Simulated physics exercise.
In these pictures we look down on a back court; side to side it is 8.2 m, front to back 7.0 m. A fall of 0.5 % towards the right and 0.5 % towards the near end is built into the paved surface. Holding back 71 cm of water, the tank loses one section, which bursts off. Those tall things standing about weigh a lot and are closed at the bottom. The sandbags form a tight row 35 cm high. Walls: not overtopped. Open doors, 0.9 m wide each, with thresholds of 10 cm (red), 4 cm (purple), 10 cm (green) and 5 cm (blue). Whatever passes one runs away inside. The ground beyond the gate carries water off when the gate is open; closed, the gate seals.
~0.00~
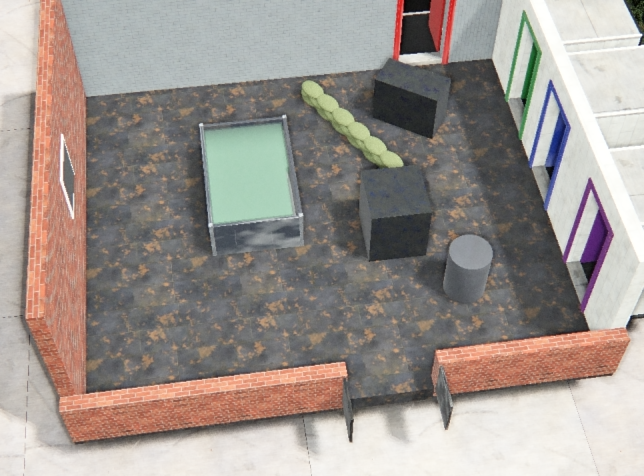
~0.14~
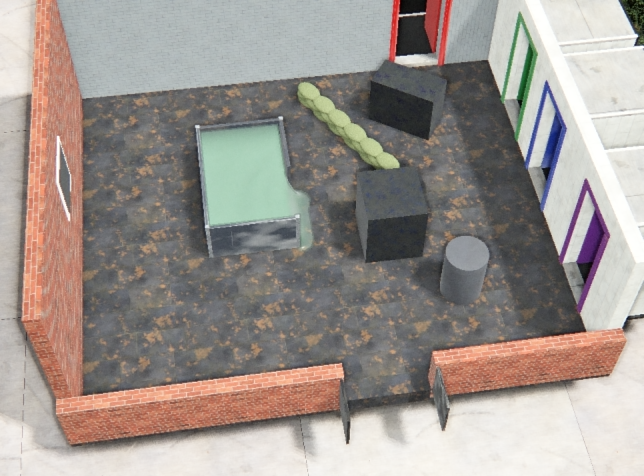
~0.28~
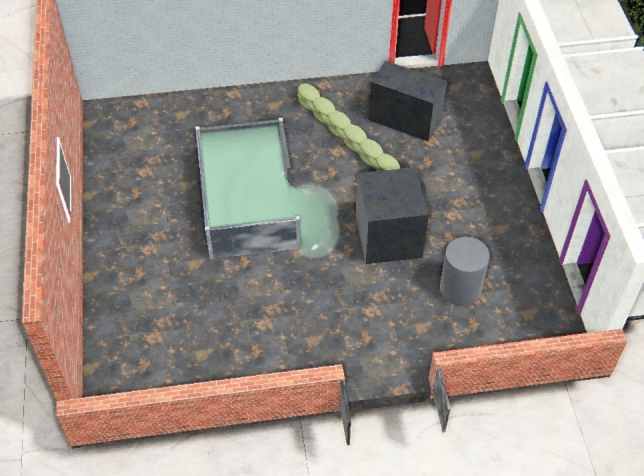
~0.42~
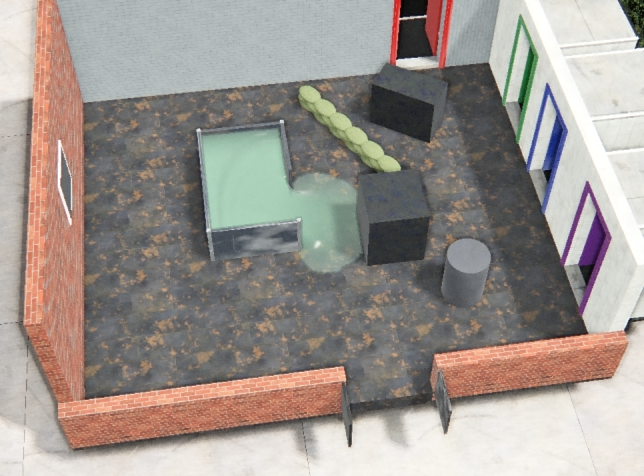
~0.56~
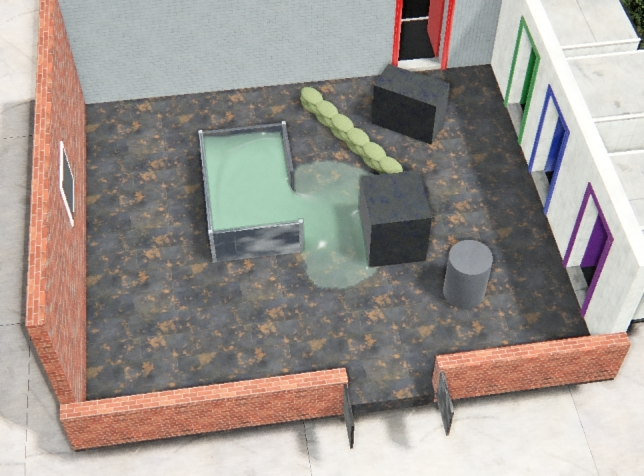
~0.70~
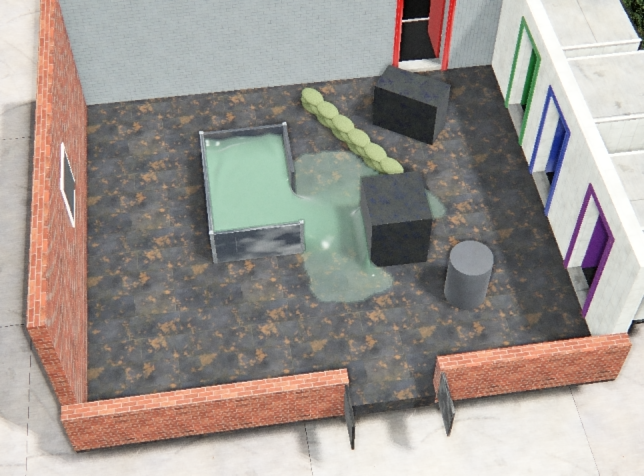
A walled courtyard held a tank of pale green water, still at first, until water poured from its right side, spread across the dark floor, and flowed around the nearest black block.
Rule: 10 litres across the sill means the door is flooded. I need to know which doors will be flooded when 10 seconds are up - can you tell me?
Sure: The red door will stay unflooded, the purple door will be flooded, the green door will stay unflooded, the blue door will be flooded.
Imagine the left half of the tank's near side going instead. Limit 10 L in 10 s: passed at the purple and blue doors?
Purple goes beyond, blue stays inside, judged against that limit.
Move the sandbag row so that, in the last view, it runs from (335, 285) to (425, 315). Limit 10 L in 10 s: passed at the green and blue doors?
Checking the limit, green is too much, blue is too much.
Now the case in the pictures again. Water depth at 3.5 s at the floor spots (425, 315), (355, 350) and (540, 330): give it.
Spot one 1 cm, spot two 3 cm, spot three 2 cm.
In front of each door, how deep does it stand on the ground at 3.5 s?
In centimetres, the red door has 0, the purple door 5, the green door 5 and the blue door 12.
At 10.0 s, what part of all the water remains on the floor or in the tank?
Roughly 74 per cent is still there.
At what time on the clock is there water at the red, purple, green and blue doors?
So red at 4.0 s, purple at 2.8 s, green at 1.8 s, and blue at 1.2 s.
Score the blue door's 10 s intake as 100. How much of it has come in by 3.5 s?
About 65%.
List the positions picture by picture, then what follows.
The first picture shows still water, 71 cm deep, in the tank at (250, 172).
In the second picture, water pours out at (292, 212) and has run 0.6 m, to (307, 246); typically 6 cm deep outside, 71 cm at the tank's back.
In the third picture, the front is at (324, 192), 0.9 m from the gap at (292, 214); 0.9 m2 of floor is under water; 70 cm left at the back of the tank.
In the fourth picture, water pours out at (293, 216) and has run 1.4 m, to a hidden place; typically 9 cm deep outside, 64 cm at the tank's back.
In the fifth picture, the front is at a hidden place, 2.0 m from the gap at (295, 217); 3.2 m2 of floor is under water; 60 cm left at the back of the tank.
In the sixth picture, the front is at (439, 212), 2.6 m from the gap at (296, 218); 4.1 m2 of floor is under water; 61 cm left at the back of the tank.
After 1.4 s water covers 20 % of the floor and is deepest (49 cm) near (356, 235); red door not reached, purple door not reached, green door not reached, blue door 7 cm at the sill, 1 L in.
After 2.2 s water covers 35 % of the floor and is deepest (36 cm) near (356, 235); red door not reached, purple door not reached, green door 6 cm at the sill, 0 L in, blue door 9 cm at the sill, 46 L in.
After 3.5 s water covers 50 % of the floor and is deepest (23 cm) near (356, 235); red door not reached, purple door 5 cm at the sill, 0 L in, green door 5 cm at the sill, 0 L in, blue door 12 cm at the sill, 108 L in.
After 6.0 s water covers 70 % of the floor and is deepest (14 cm) near (356, 235); red door 2 cm at the sill, 0 L in, purple door 6 cm at the sill, 6 L in, green door 4 cm at the sill, 0 L in, blue door 8 cm at the sill, 153 L in.
After 10.0 s water covers 90 % of the floor and is deepest (8 cm) near (356, 235); red door 4 cm at the sill, 0 L in, purple door 5 cm at the sill, 20 L in, green door 3 cm at the sill, 0 L in, blue door 5 cm at the sill, 161 L in.
